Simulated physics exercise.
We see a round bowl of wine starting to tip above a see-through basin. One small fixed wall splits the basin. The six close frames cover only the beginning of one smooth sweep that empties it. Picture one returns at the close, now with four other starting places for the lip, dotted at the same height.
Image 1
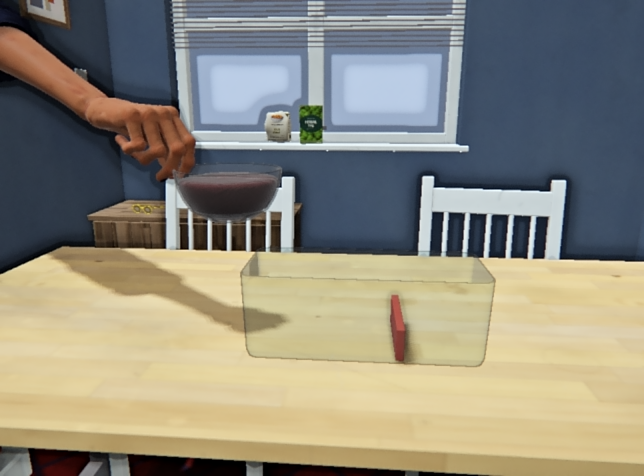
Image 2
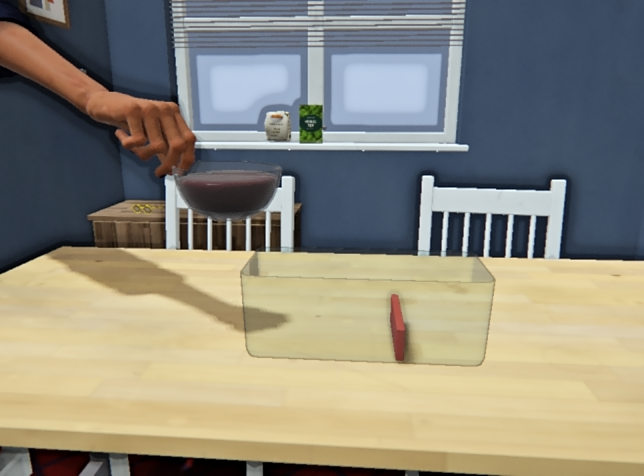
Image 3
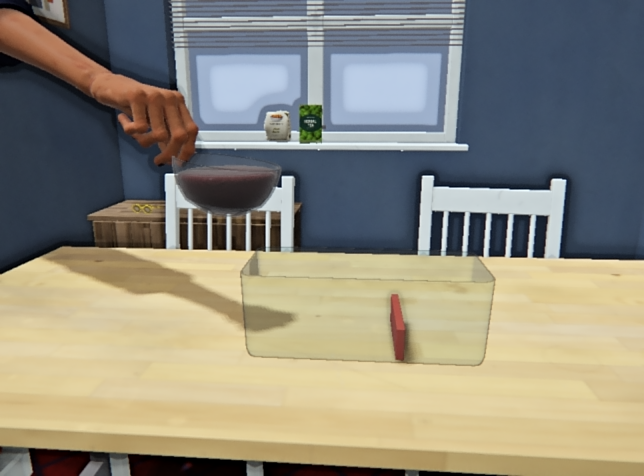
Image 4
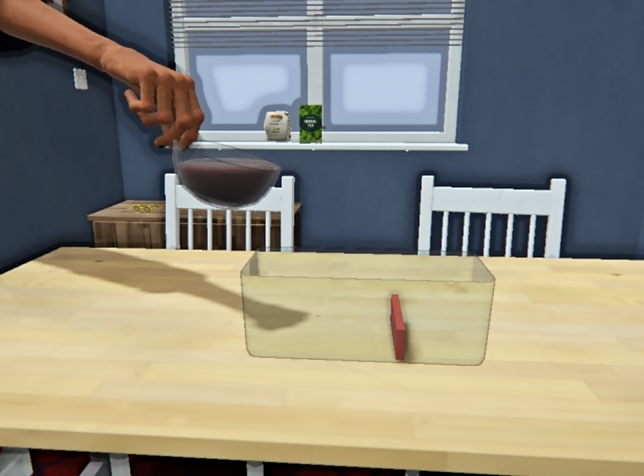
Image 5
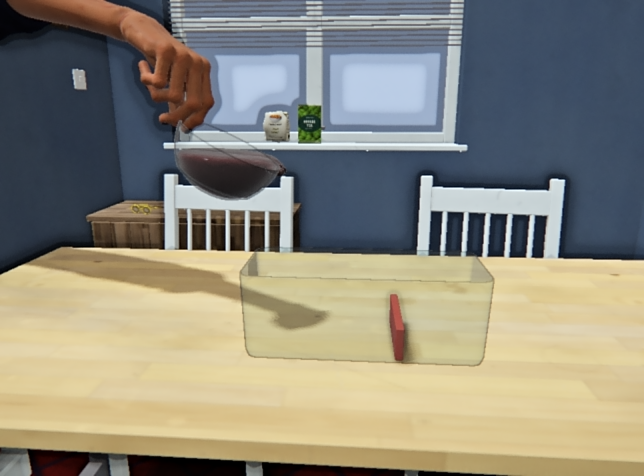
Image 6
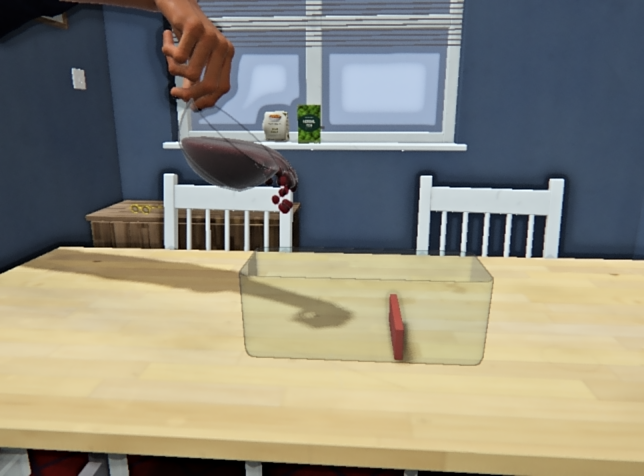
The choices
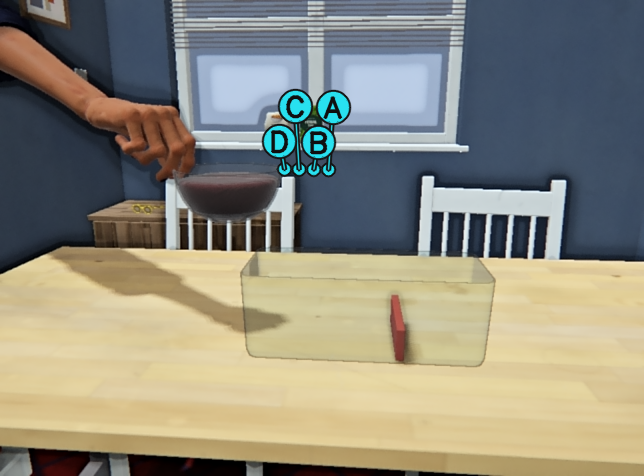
A hand tilts a round bowl of wine rightward above a clear basin, and drops emerge.
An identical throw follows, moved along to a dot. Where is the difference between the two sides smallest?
It is B.
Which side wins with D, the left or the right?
The left side.
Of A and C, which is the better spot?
The answer is A.
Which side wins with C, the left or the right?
More ends on the left.
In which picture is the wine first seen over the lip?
Picture 5.
On the marked copy, A at (328, 169); B at (313, 169); C at (299, 169); D at (284, 169).
For spot A, about 28 % ends left of the wall and 71 % right of it.
For spot B, about 52 % ends left of the wall and 46 % right of it.
For spot C, about 84 % ends left of the wall and 15 % right of it.
For spot D, about 94 % ends left of the wall and 4 % right of it.
